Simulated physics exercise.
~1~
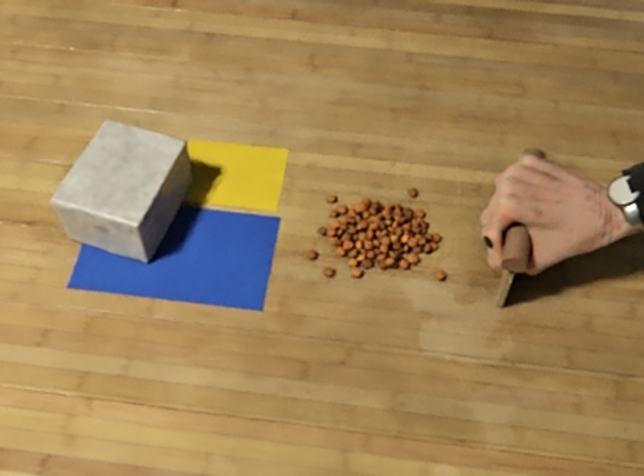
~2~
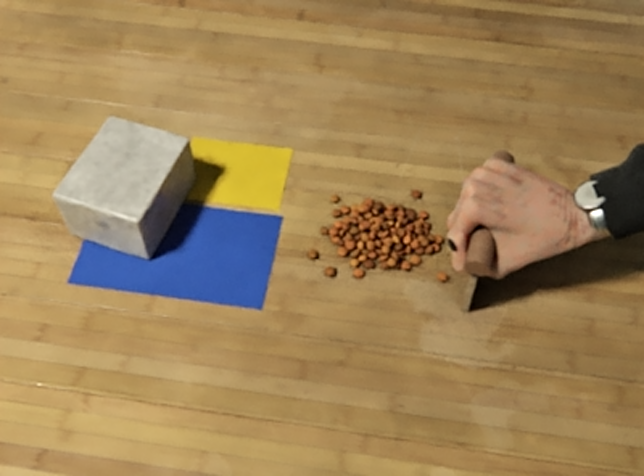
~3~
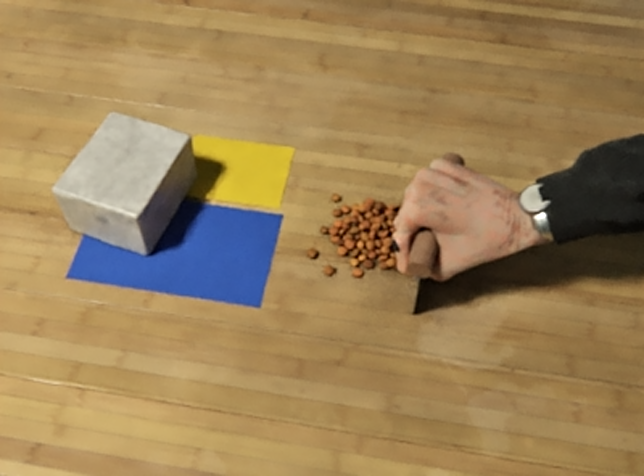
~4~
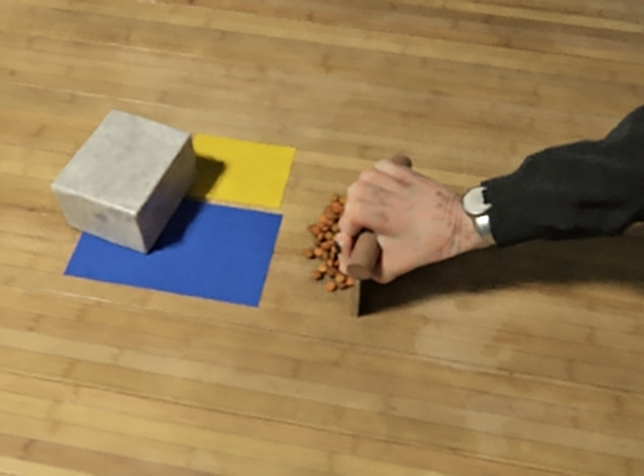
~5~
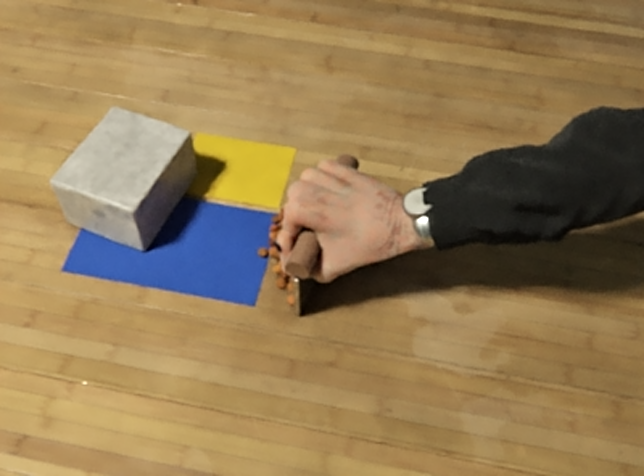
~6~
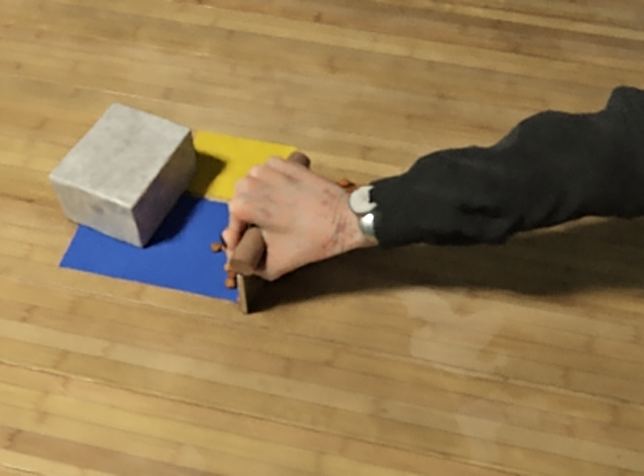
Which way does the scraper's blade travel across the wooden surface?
The blade moves to the left, going from the right side through the pile and onto the coloured mats.
